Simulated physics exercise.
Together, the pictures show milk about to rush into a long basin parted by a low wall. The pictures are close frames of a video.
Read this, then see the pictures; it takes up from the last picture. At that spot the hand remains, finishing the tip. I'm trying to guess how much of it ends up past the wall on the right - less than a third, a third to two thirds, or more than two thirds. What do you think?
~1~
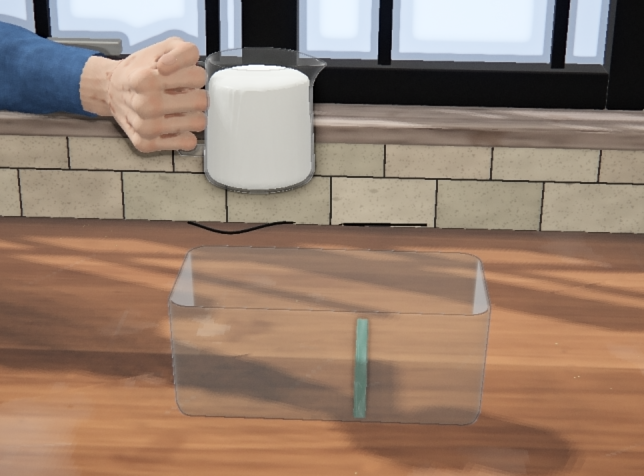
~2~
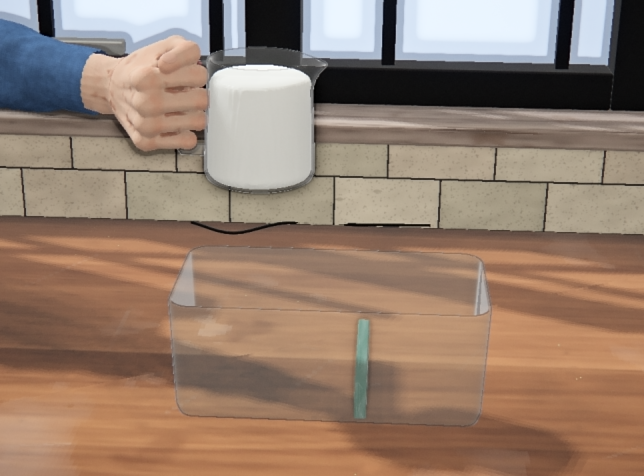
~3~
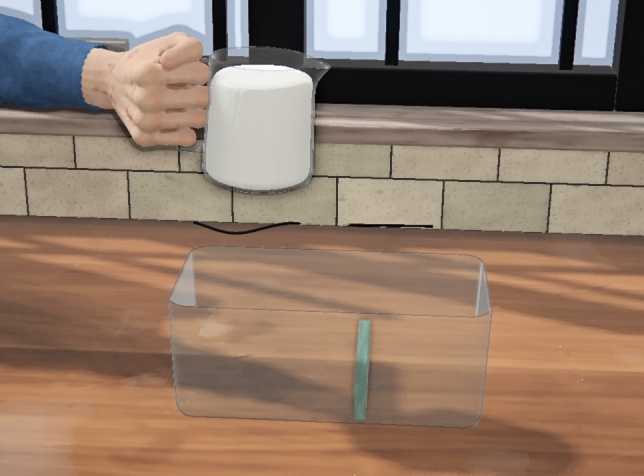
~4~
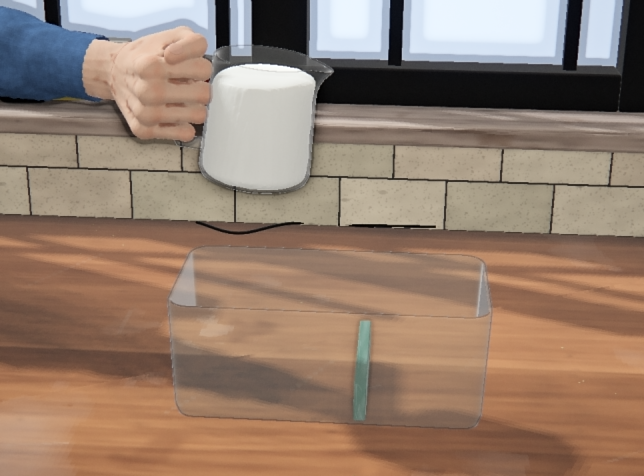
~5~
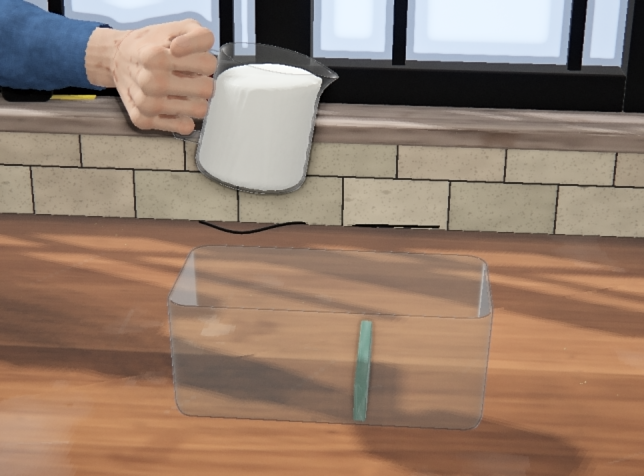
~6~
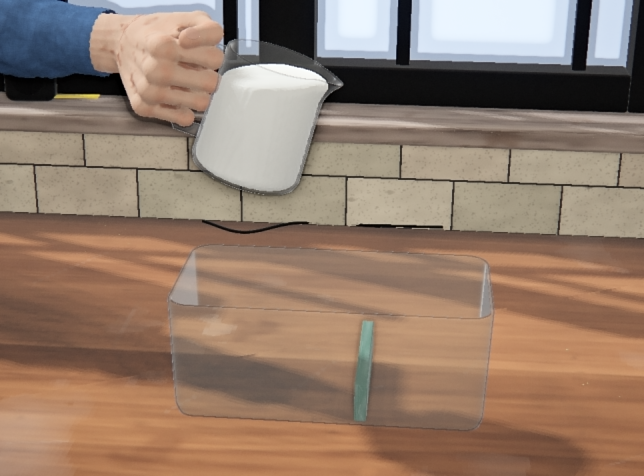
I'd say more than two thirds.
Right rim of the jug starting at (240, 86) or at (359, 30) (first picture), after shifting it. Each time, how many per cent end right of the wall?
Roughly 5 percent on the first try and 55 percent on the second.
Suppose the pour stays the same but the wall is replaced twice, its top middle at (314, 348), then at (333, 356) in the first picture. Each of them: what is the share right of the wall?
Respectively 90 and 80 per cent, approximately.
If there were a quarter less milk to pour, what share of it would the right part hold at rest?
Near 75 parts in a hundred.
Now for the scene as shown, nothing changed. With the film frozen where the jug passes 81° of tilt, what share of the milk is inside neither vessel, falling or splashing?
Near 20 in a hundred.
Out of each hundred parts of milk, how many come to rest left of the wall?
I'd say close to 25 per cent.
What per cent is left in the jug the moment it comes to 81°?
Roughly 70 %.
A moment on, the jug is tipped on its side and 72 per cent is still to pour, 0 is left of the wall and 7 right of it.
Next, the jug is tipped right over and 15 per cent is still to pour, 3 is left of the wall and 62 right of it.
Then the jug is tipped right over and 0 per cent is still to pour, 21 is left of the wall and 76 right of it.
Later the jug is tipped right over and 0 per cent is still to pour, 23 is left of the wall and 75 right of it.
At rest 23 per cent lies left of the wall, 75 right of it and 2 outside.
